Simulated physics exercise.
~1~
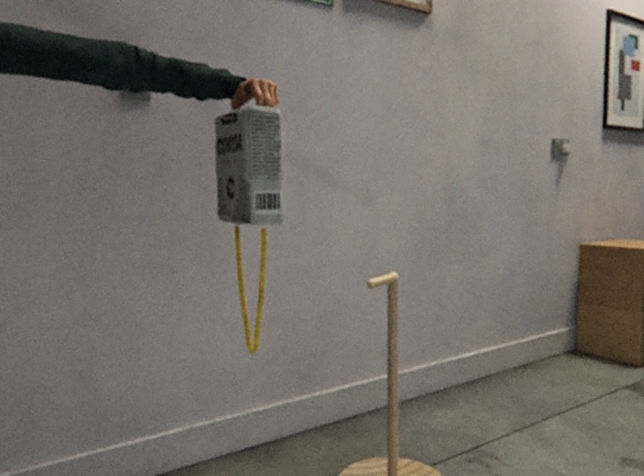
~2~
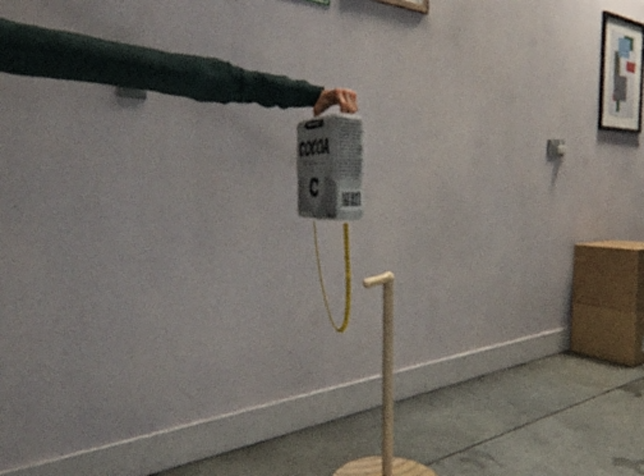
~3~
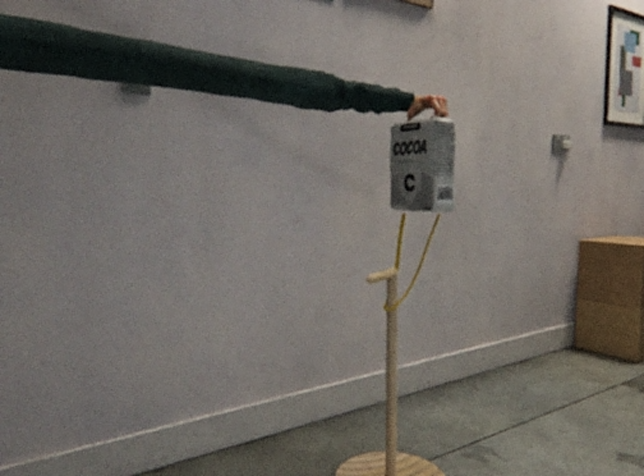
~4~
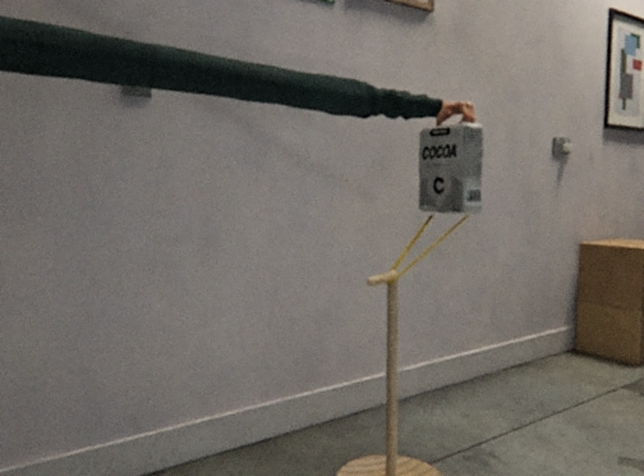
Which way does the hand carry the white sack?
The hand carries the white sack to the right, toward the wooden post and then past it.
A white cocoa sack with a yellow ribbon loop dangling beneath it was carried right by an outstretched arm, over a wooden post with a hook. The loop caught on the post and pulled tight, and the hand stopped just past it.
